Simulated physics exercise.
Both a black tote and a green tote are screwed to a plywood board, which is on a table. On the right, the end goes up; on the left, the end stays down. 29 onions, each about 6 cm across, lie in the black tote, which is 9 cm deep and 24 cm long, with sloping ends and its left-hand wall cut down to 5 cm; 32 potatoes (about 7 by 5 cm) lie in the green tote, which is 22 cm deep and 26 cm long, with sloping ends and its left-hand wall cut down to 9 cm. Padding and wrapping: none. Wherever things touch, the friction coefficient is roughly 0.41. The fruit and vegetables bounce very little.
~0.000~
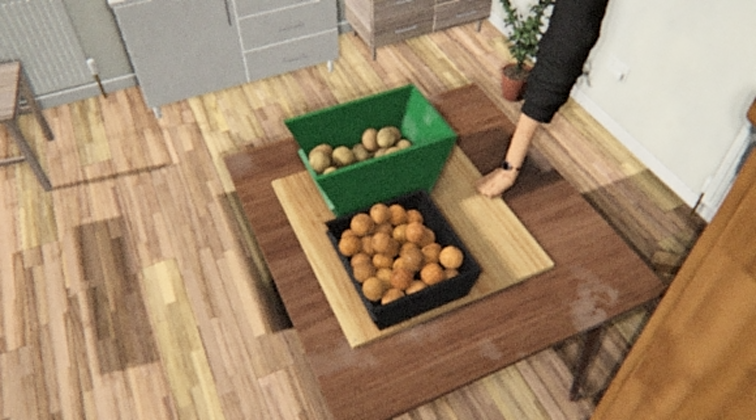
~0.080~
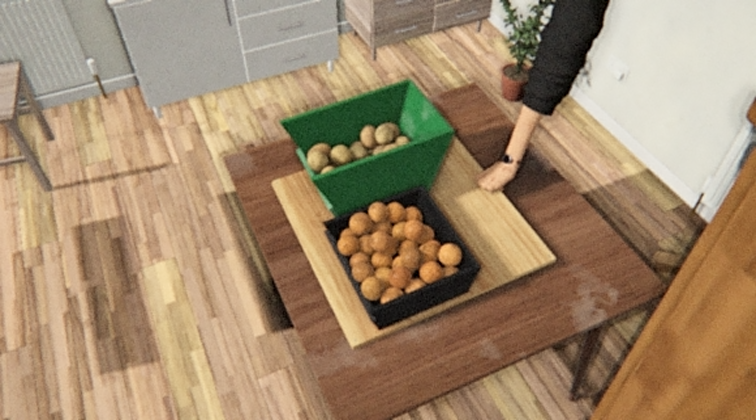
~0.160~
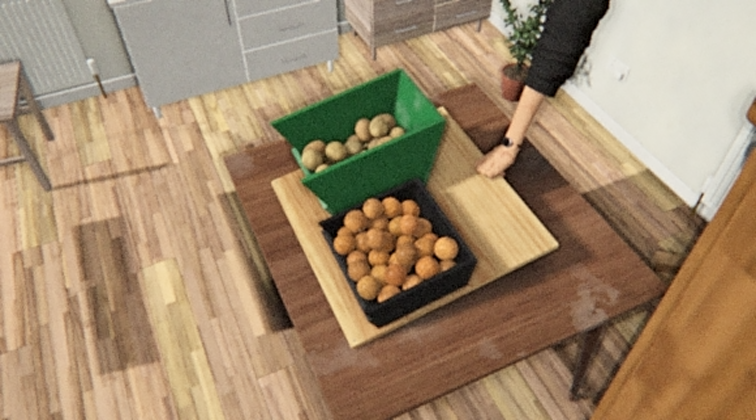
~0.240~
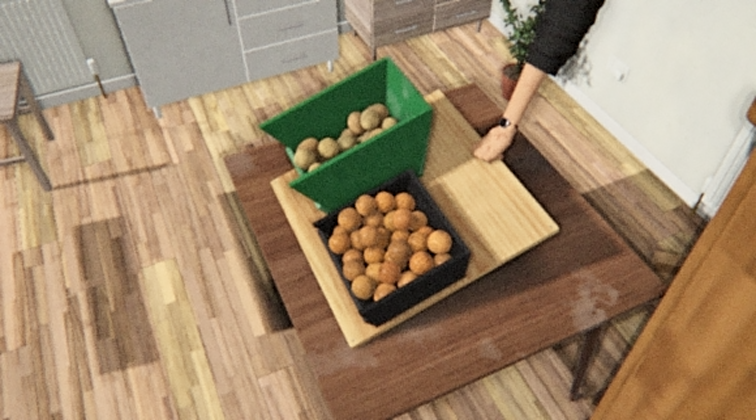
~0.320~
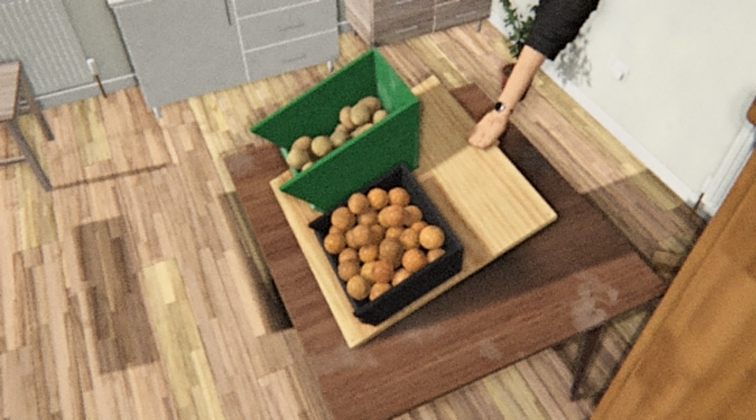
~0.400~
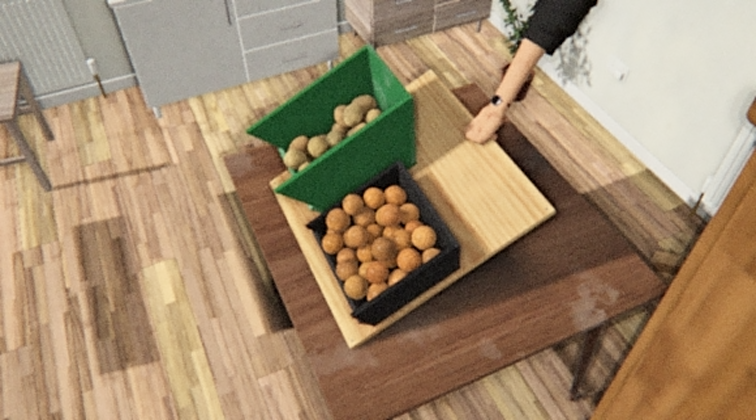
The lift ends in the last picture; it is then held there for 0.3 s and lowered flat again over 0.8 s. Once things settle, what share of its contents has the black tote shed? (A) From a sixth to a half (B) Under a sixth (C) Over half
Option B: Under a sixth.
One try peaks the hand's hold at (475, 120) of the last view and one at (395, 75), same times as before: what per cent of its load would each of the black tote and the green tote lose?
The black tote would lose 10 per cent in the first try and 80 per cent in the second, the green tote 10 and then 70 per cent.
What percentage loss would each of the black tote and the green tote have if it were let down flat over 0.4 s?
Black tote 0, green tote 0 per cent.
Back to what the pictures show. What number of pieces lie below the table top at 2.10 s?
Estimate - about 1 in total.
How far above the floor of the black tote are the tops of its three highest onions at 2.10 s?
I'd say some 11 cm high.
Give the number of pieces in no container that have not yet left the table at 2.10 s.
About 0 of them.
After 0.67 s, tilt 25°; the black tote has all 29 and the green tote has all 32.
After 1.01 s, tilt 17°; the black tote is down by 1 of 29 and the green tote has all 32.
After 1.49 s, tilt 0°; the black tote is down by 1 of 29 and the green tote has all 32.
Final count (at 2.10 s), the black tote is down by 1 of 29 and the green tote has all 32. Asked share, 1 of 29, 3 per cent.
